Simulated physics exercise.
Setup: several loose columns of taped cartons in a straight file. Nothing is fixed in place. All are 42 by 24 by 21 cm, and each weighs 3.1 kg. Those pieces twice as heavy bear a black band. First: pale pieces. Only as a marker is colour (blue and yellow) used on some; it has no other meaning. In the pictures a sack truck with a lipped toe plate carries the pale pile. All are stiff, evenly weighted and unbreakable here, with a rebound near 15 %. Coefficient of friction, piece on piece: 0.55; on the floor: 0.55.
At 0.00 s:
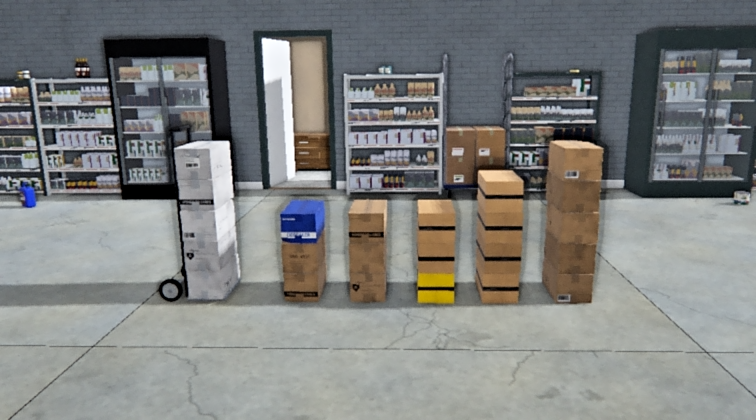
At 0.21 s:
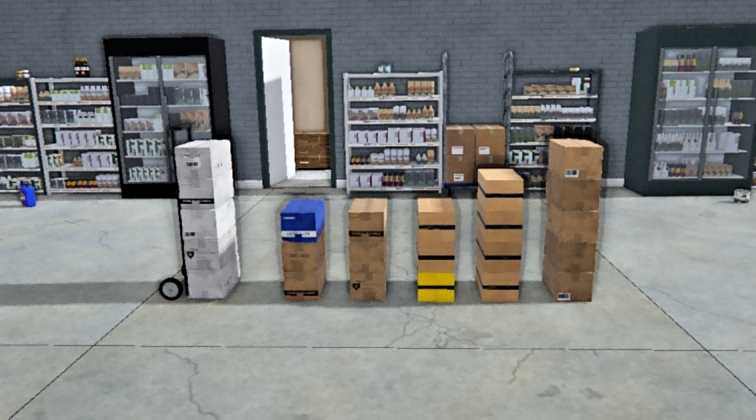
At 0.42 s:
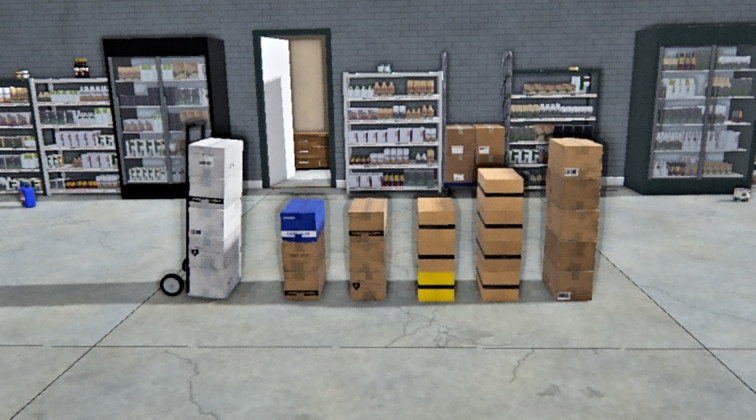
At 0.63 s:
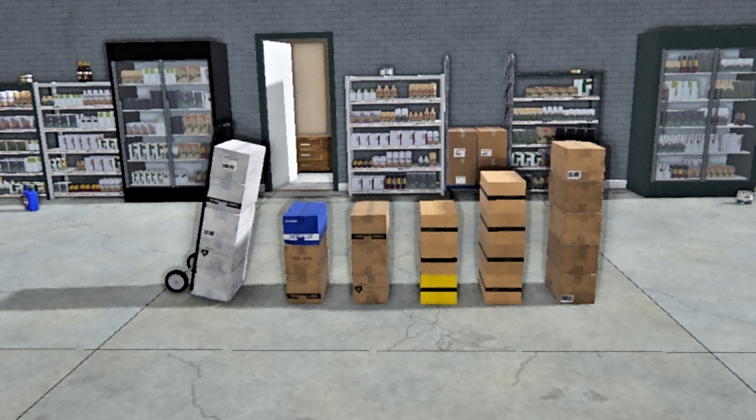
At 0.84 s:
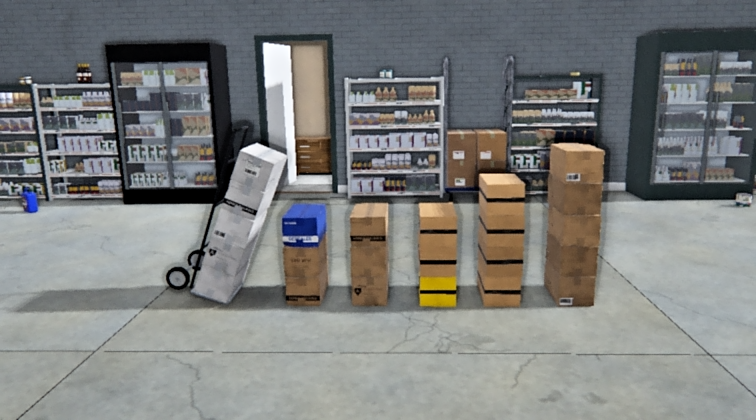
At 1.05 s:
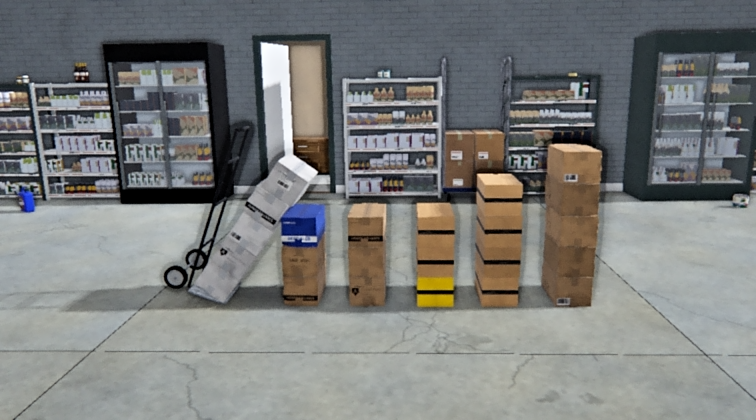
A hand truck carrying a stack of pale boxes starts upright, then tilts steadily to the right; the stack leans with it, then further than the truck frame, its top above the blue-topped carton column, while the other columns stay still.
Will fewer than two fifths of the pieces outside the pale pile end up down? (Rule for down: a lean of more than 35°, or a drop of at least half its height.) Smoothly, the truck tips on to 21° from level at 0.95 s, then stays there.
Yes. Lower than two fifths.
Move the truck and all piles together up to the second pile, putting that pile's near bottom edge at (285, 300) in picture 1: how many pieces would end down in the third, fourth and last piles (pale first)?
Then third 0, fourth 0, last 0.
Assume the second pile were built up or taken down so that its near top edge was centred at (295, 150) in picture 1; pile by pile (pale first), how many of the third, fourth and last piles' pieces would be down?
Down by pile: Third 0, fourth 0, last 0.
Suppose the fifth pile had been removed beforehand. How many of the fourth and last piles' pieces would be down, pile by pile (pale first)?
Down count - fourth 0, last 0.
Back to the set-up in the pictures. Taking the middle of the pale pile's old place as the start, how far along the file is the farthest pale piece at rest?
100 cm.
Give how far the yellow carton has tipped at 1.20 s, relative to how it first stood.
Near 0 degrees from where it started.
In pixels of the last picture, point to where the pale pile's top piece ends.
Somewhere about (342, 193).
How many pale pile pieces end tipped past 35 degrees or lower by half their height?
Tally of pale pieces: 5.
After 1.20 s, 4 of the pale pile down; none of the 18 other cartons down, 3 disturbed; blue carton leaning 4°.
After 1.60 s, 5 of the pale pile down; none of the 18 other cartons down, 3 disturbed; blue carton leaning 19°.
At rest (2.3 s), 5 of the pale pile down; none of the 18 other cartons down, 4 disturbed; blue carton leaning 9°; yellow carton unmoved. That is 0 per cent. As the last picture would show them, middles, blue carton near (335, 226), yellow carton near (434, 282).
